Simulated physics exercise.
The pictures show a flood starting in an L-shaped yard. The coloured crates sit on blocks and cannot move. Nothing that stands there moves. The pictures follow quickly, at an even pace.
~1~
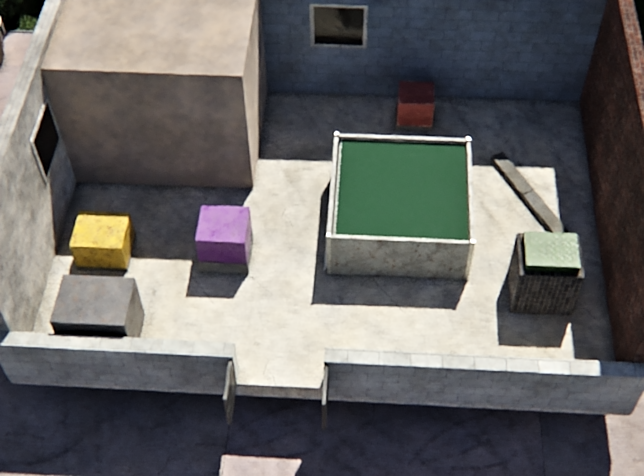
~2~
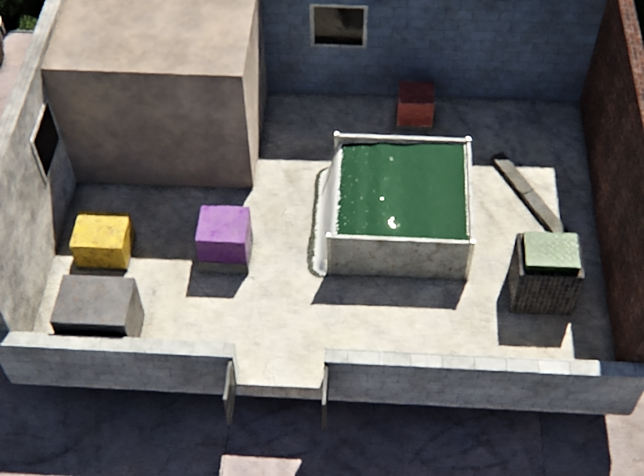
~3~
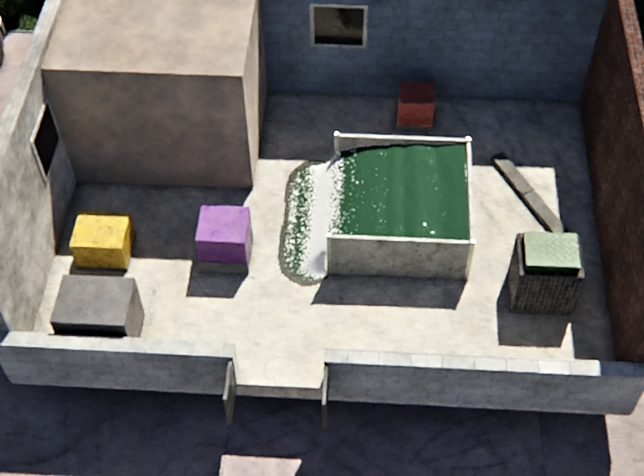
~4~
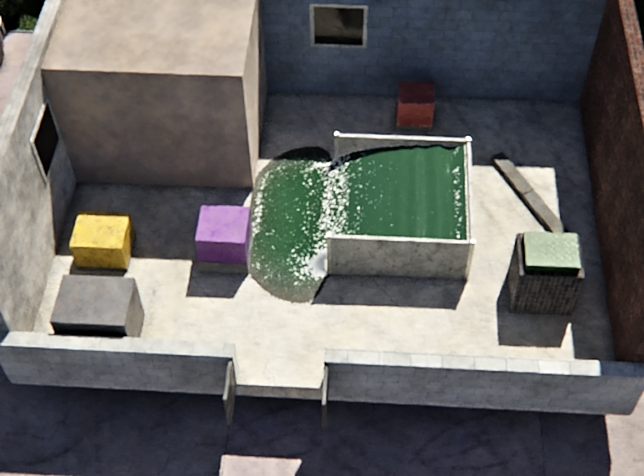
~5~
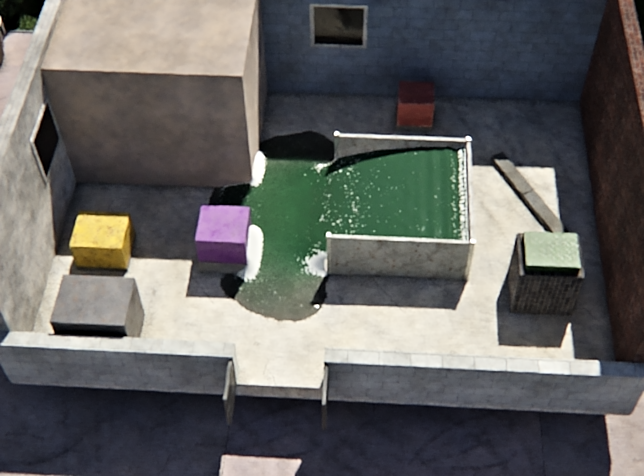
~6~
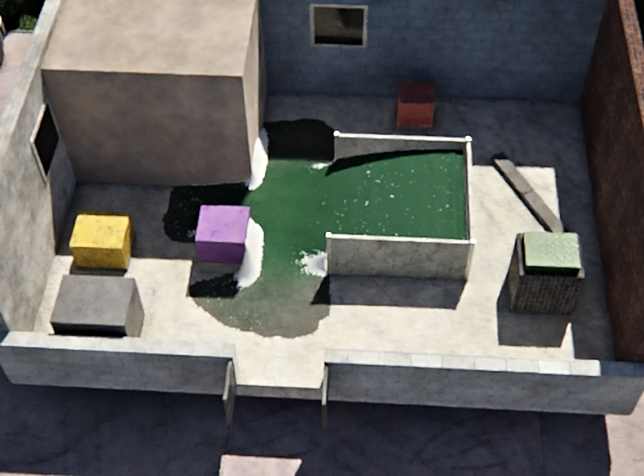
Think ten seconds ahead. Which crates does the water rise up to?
In the end: The purple crate is wetted; the yellow crate is wetted; the red crate is wetted.
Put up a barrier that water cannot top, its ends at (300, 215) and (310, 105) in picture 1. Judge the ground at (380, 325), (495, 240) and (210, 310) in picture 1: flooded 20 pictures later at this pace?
In that order: Not flooded, no water, under water.
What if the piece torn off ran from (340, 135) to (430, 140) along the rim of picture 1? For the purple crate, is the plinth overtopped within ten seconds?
The purple one keeps dry.
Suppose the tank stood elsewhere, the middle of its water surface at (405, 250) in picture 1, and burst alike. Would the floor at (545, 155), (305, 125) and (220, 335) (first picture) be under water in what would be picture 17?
In turn: Free of water, covered, covered.
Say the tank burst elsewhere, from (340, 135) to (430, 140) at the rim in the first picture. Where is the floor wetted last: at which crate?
The yellow crate.
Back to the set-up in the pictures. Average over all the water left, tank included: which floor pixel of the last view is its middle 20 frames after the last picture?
I would point to (234, 230).
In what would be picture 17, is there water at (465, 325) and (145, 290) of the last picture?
As listed: Clear, wet.
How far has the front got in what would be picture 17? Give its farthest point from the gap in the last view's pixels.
Near (26, 360).
A moment on, water covers 30 % of the floor; the purple crate water round its plinth, the yellow crate water round its plinth, the red crate not reached.
Next, water covers 45 % of the floor; the purple crate water round its plinth, the yellow crate water round its plinth, the red crate water round its plinth.
Then, water covers 60 % of the floor; the purple crate water round its plinth, the yellow crate water round its plinth, the red crate water round its plinth.
Later, water covers 75 % of the floor; the purple crate water round its plinth, the yellow crate water round its plinth, the red crate water round its plinth.
In the end, water covers 100 % of the floor; the purple crate was topped, the yellow crate was topped, the red crate was topped.
